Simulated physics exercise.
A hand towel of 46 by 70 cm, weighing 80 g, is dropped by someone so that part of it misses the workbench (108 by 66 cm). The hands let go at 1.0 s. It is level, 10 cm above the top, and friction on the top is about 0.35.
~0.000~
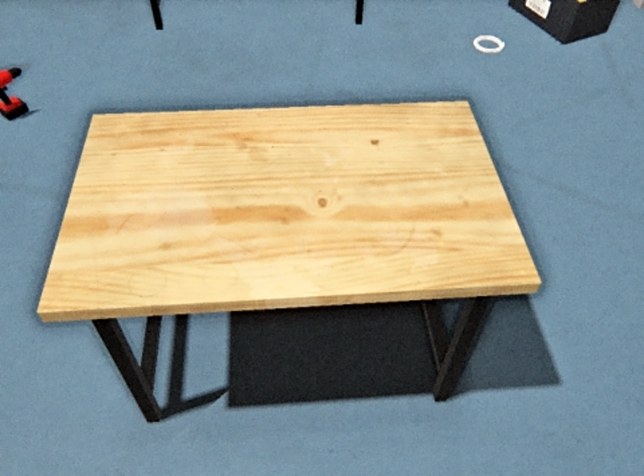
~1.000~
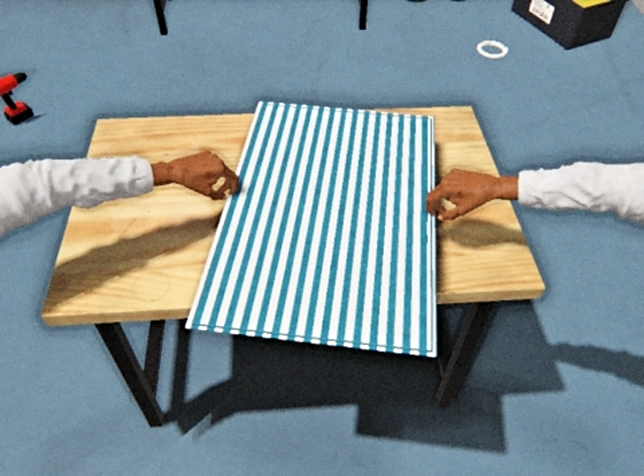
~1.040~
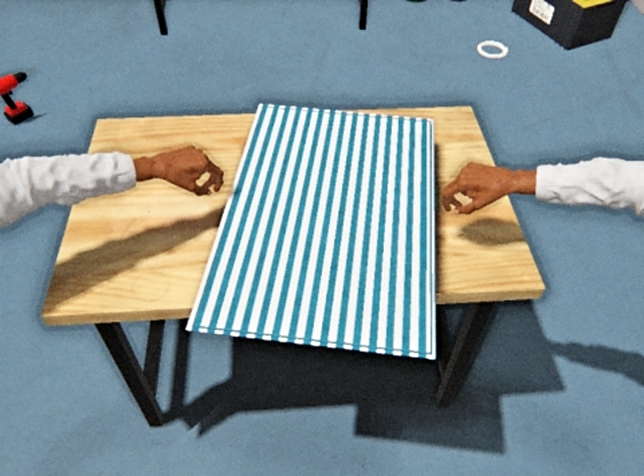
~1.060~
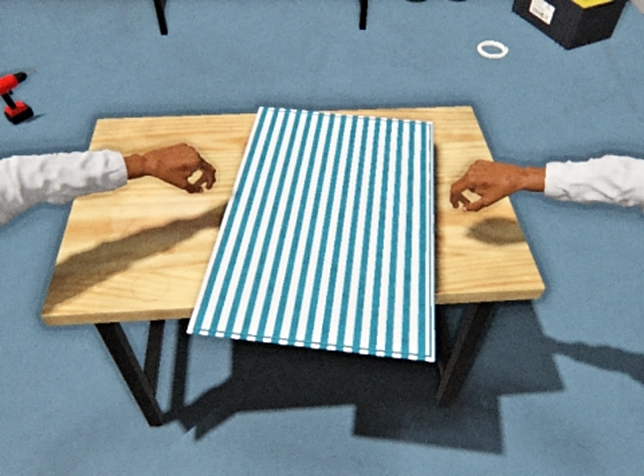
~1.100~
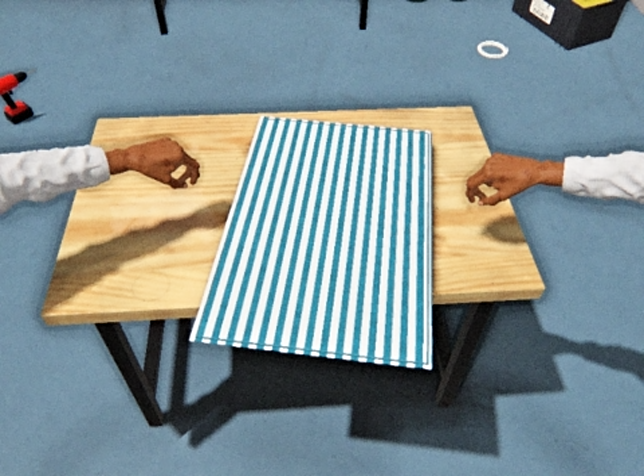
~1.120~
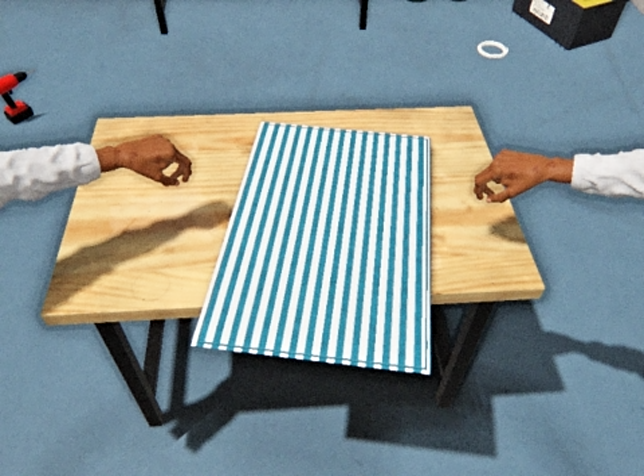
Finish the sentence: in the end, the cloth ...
The cloth stays on the top.
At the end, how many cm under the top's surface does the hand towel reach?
About 20 cm.
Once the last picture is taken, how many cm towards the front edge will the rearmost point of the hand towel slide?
I'd put it at close to 1 cm.
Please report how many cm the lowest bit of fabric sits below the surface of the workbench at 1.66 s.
Roughly 20 cm.
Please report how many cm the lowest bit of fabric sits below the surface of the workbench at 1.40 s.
About 14 cm.
By 1.4 s, 75 % of the hand towel is still over the top.
By 1.7 s, 75 % of the hand towel is still over the top.
By 1.9 s, 75 % of the hand towel is still over the top.
By 2.2 s, 75 % of the hand towel is still over the top.
By 4.4 s, 75 % of the hand towel is still over the top.
